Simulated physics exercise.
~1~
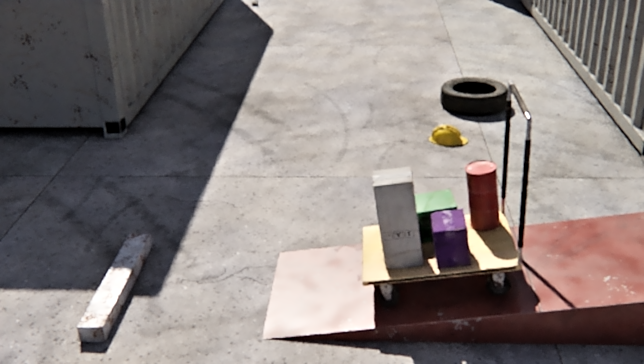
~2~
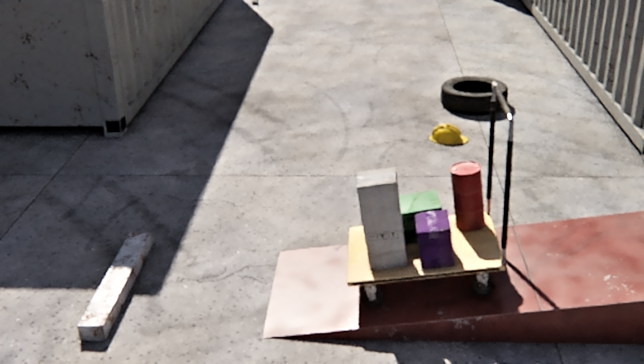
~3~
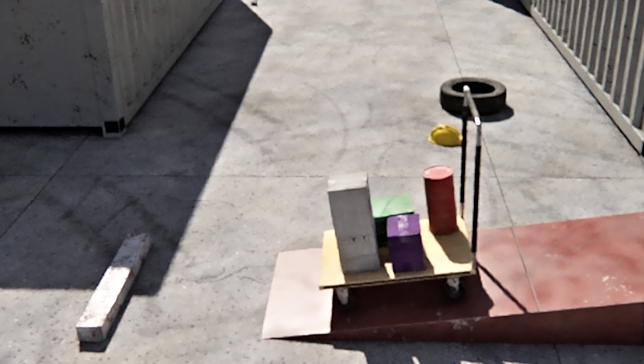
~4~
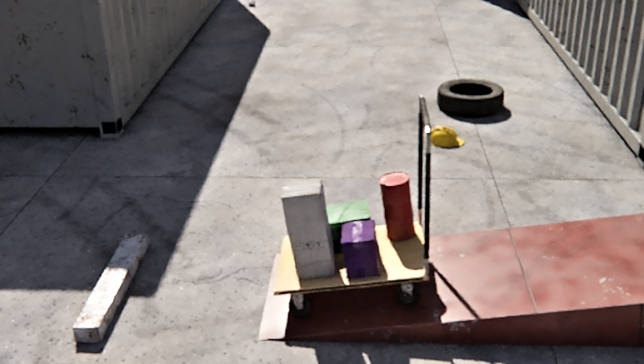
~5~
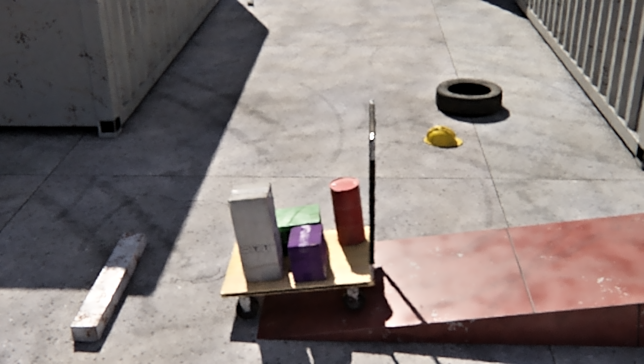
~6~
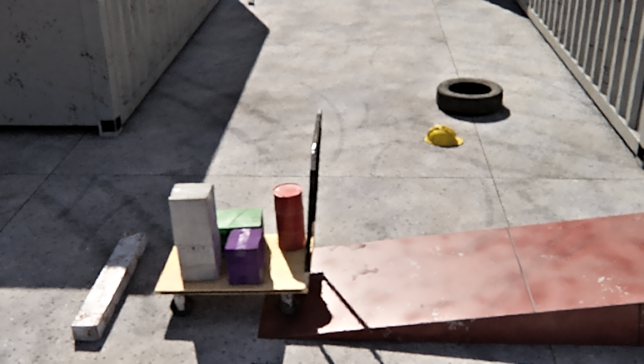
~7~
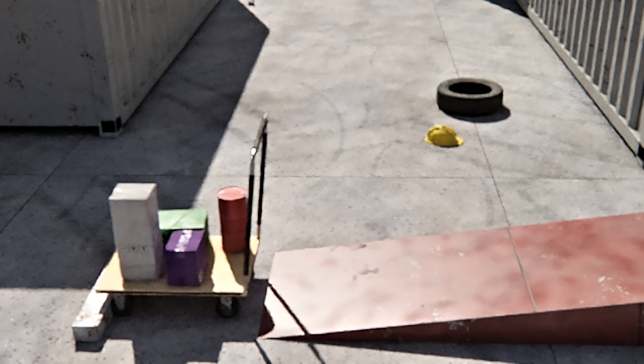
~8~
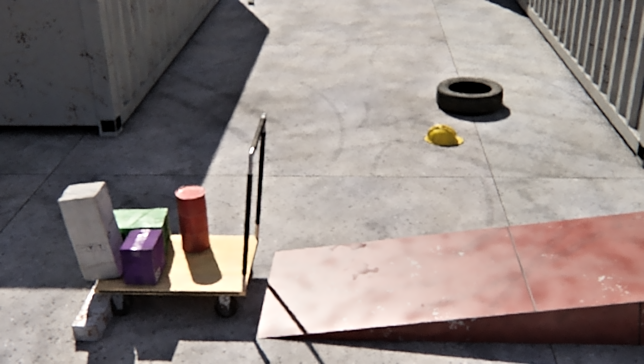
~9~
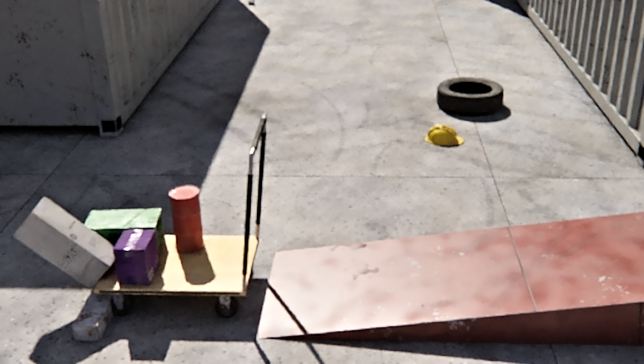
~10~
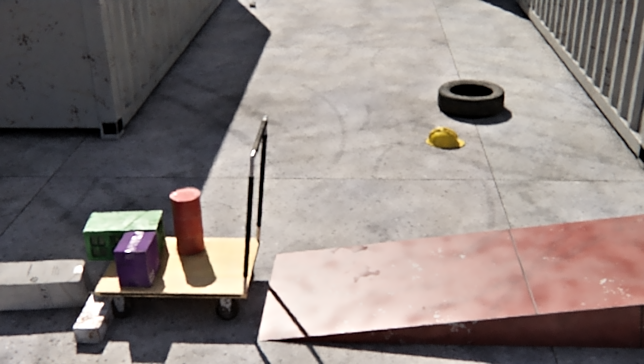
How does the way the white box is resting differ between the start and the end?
At the start the white box stands on the trolley, leaning slightly on the ramp. At the end it lies on its side, off the left end of the trolley.
